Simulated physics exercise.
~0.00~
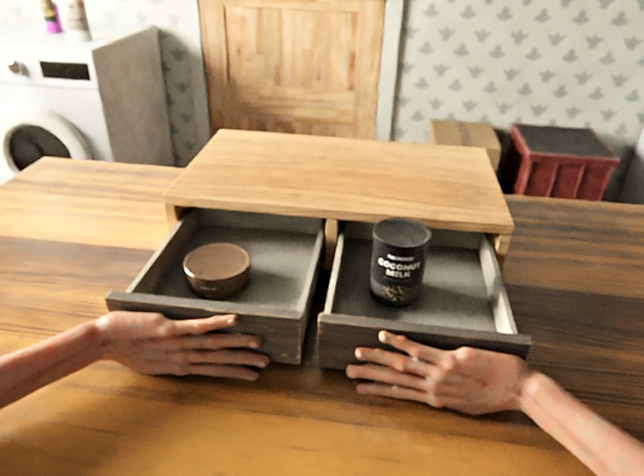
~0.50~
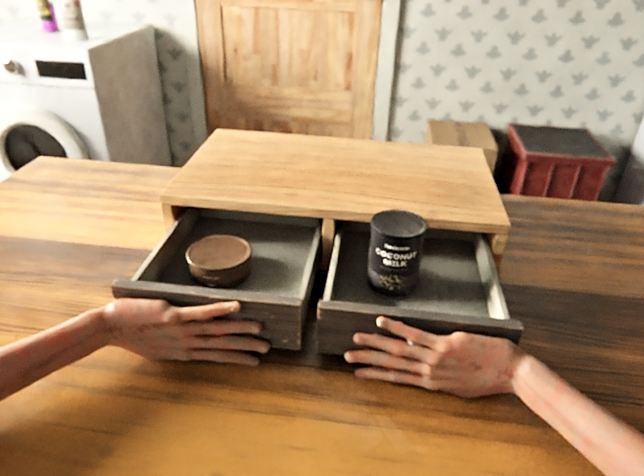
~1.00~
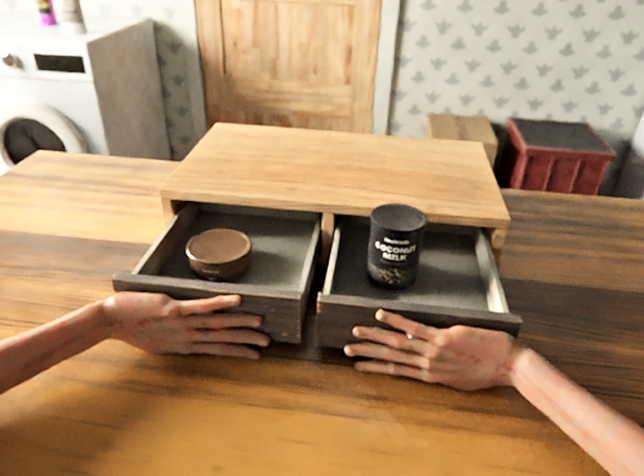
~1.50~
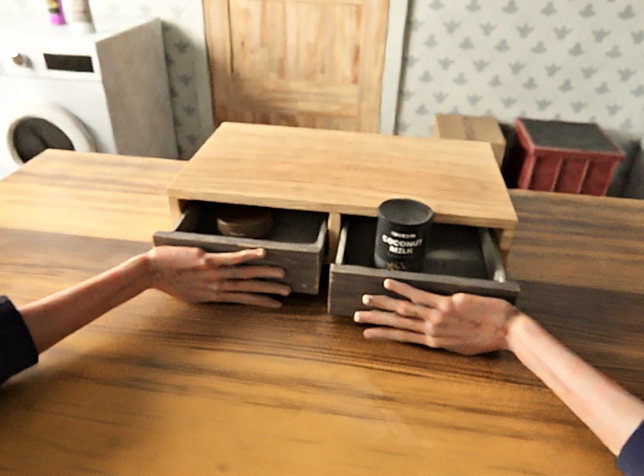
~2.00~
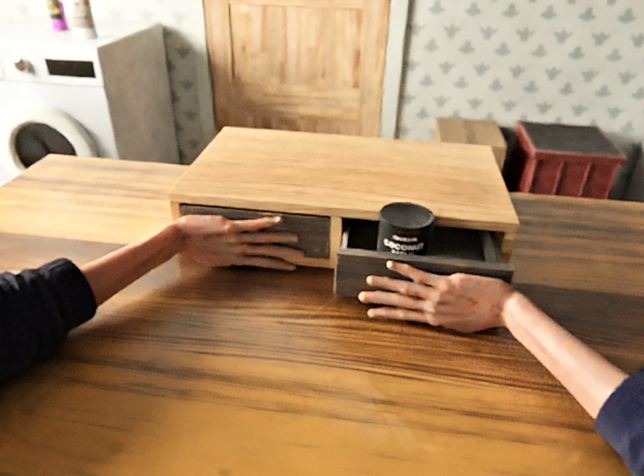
Two hands pushing open drawers into a wooden chest, the left with a brown tub shutting, the right with a black tin staying ajar.
